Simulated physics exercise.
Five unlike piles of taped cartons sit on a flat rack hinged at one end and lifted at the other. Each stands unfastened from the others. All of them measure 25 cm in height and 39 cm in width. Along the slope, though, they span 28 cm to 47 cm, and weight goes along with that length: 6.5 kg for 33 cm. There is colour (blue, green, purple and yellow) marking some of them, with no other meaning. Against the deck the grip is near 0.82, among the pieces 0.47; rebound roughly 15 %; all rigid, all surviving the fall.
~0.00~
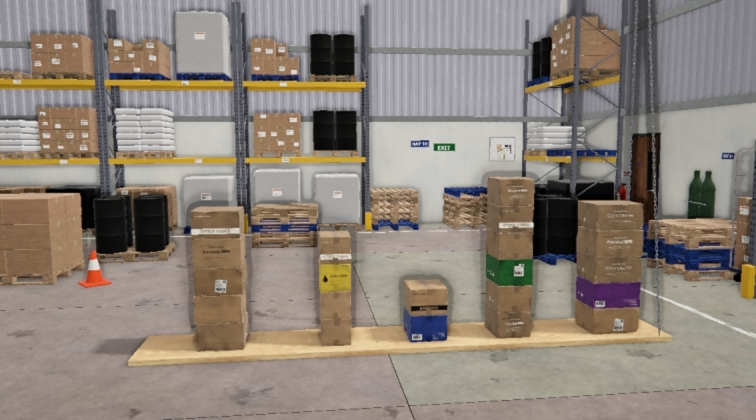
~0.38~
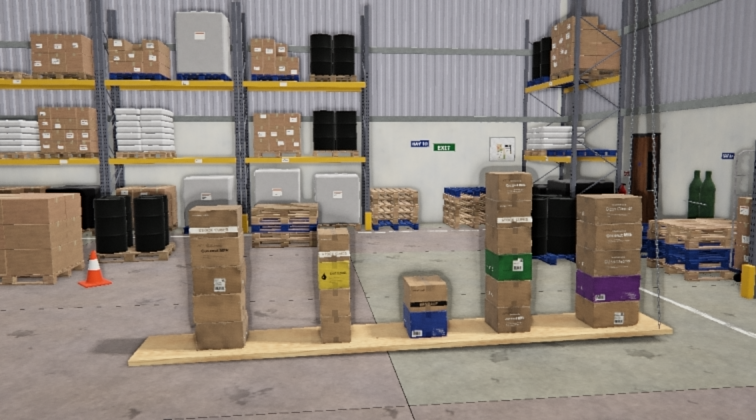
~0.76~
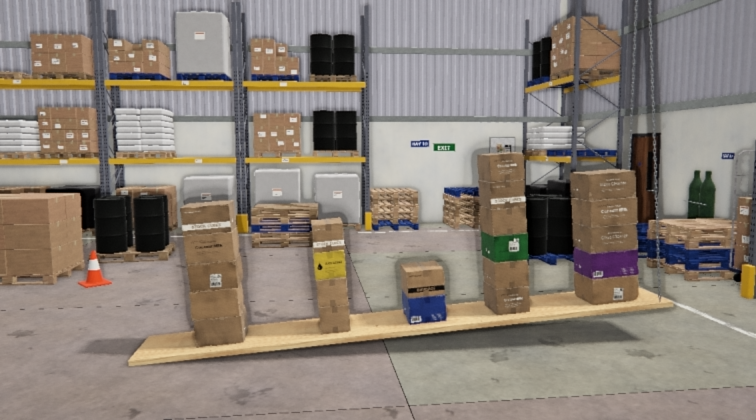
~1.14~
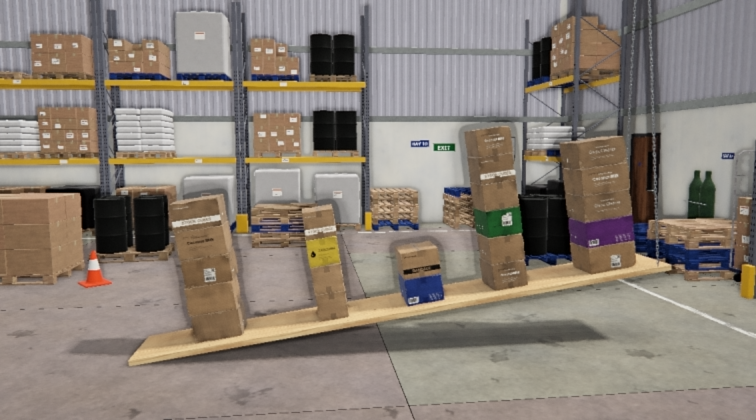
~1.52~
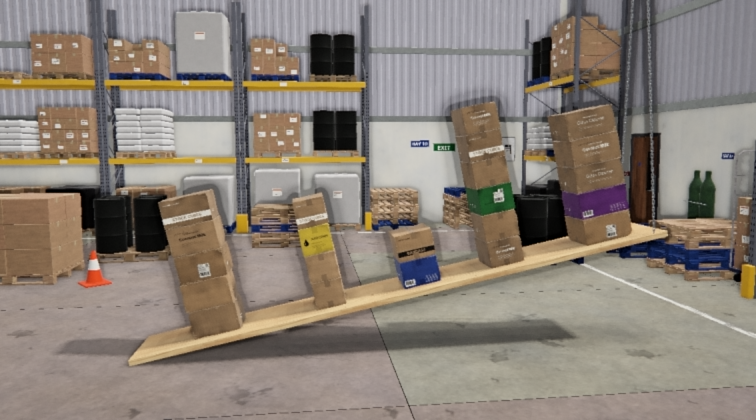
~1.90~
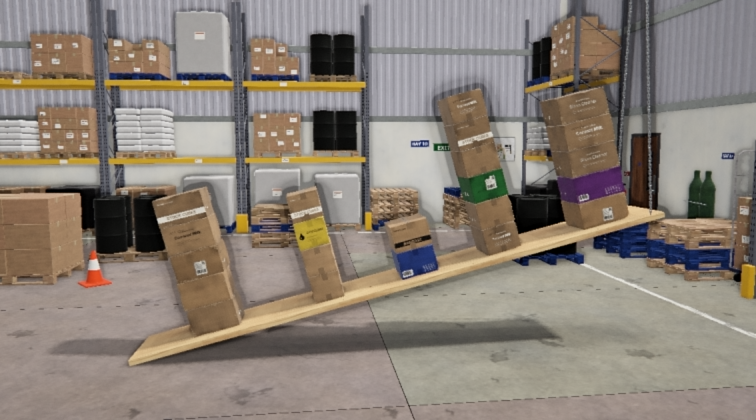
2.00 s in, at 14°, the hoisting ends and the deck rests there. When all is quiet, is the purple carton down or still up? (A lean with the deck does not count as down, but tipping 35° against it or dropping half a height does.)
Prediction: Survivor.
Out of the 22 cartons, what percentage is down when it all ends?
Around 65 per cent, I'd say.
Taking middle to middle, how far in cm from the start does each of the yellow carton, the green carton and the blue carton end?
I'd estimate yellow at 80 cm, green at 110 cm and blue at 60 cm.
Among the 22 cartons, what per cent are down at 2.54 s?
At that instant, 0 percent.
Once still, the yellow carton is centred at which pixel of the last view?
About pixel (249, 304).
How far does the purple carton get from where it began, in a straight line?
Around 110 cm, start to finish.
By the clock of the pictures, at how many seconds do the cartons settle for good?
5.5 s or so.
Around 2.54 s, slope 14°; none of the 22 cartons down, 7 disturbed; purple carton unmoved; green carton tipped 31°.
Around 3.08 s, slope 14°; 7 of the 22 cartons down; purple carton unmoved; yellow carton tipped 36°, 15 cm lower.
Around 4.00 s, slope 14°; 14 of the 22 cartons down; purple carton unmoved; green carton tipped 15°, 21 cm lower.
Finally (5.5 s), slope 14°; 14 of the 22 cartons down; purple carton unmoved; green carton tipped 15°, 21 cm lower; blue carton displaced 42 mm. Seen by the last camera, middles, purple carton near (589, 183), green carton near (403, 229).
